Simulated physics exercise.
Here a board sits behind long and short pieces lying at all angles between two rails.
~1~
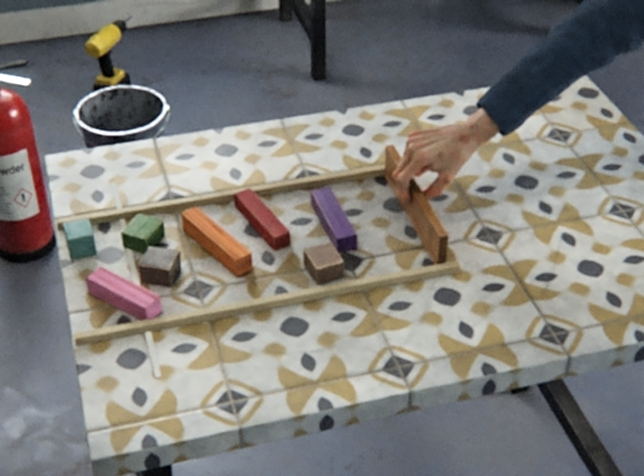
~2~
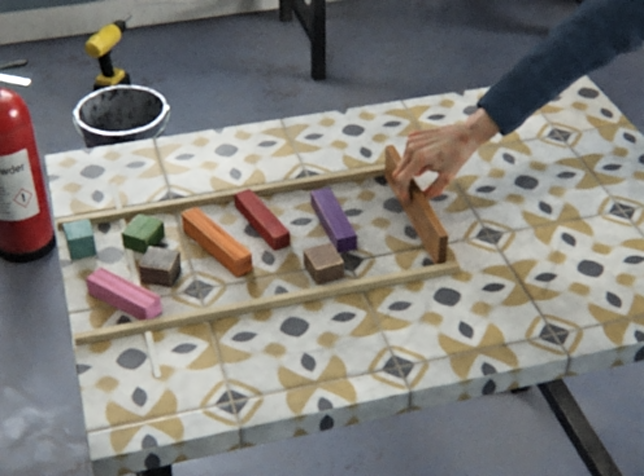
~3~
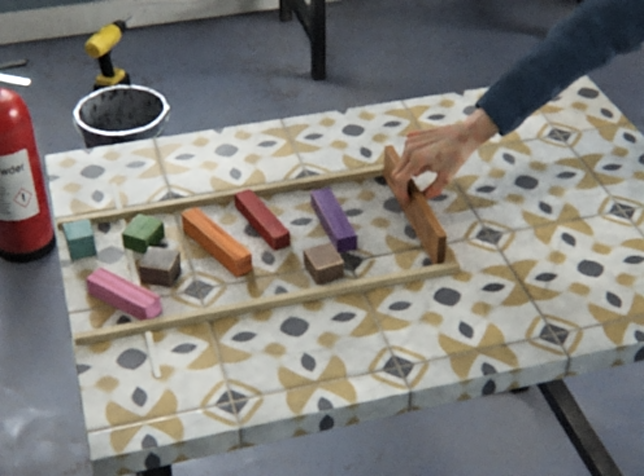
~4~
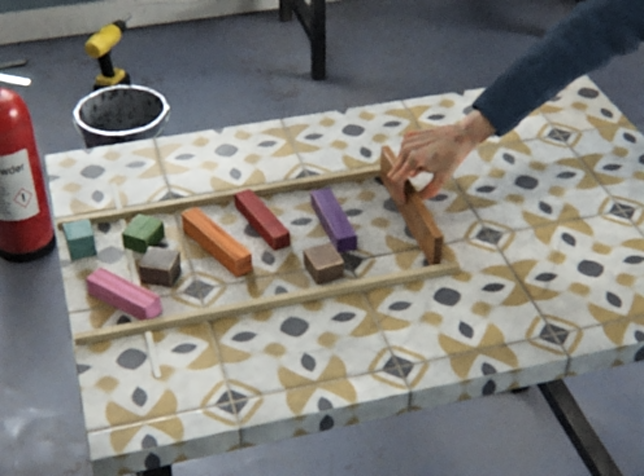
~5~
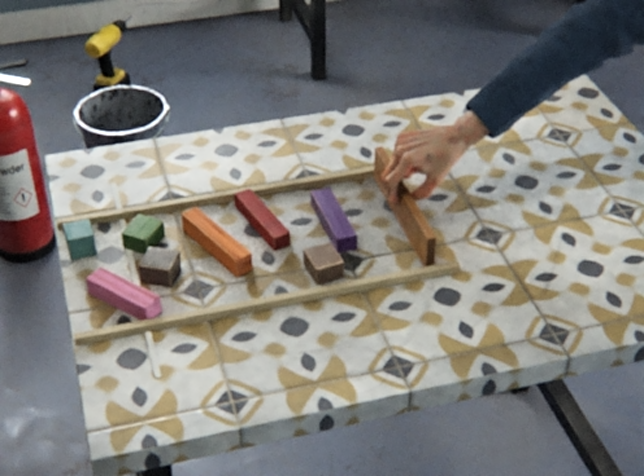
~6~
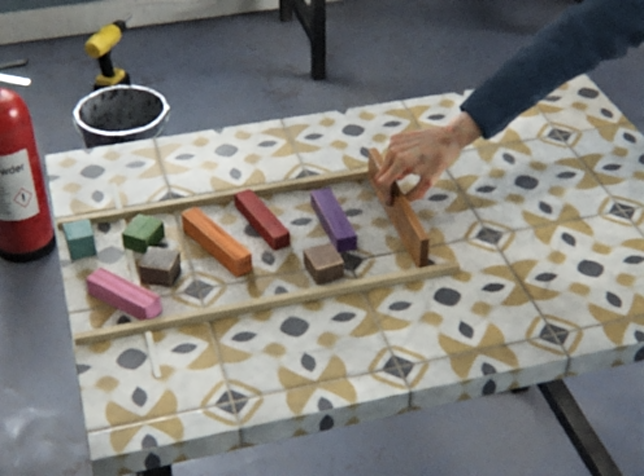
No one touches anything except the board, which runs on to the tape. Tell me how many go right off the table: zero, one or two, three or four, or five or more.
Three or four go right off.
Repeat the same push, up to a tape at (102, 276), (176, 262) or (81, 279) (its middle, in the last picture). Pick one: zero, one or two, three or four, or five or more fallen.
Count per stopping tape, as listed: More than four, none, five or more.
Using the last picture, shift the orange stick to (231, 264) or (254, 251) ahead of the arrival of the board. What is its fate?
The orange stick: Stays put, then stays put.
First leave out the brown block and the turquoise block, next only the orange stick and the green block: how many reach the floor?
Well, the first time you'd get 2, and the next time 0.
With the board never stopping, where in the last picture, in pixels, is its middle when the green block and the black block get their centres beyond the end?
The middle is at (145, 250) when it's the green block, and at (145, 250) when it's the black block.
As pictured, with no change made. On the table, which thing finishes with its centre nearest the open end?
Pink stick.
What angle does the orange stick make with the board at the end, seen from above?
I'd estimate about 0 degrees.
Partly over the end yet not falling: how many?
The answer comes to 1.
Early on, none off yet; turquoise block at rest near (80, 239); pink stick at rest near (124, 295); green block at rest near (143, 234).
Finally, the number that fall off is three or four; lost, black block, green block and turquoise block.
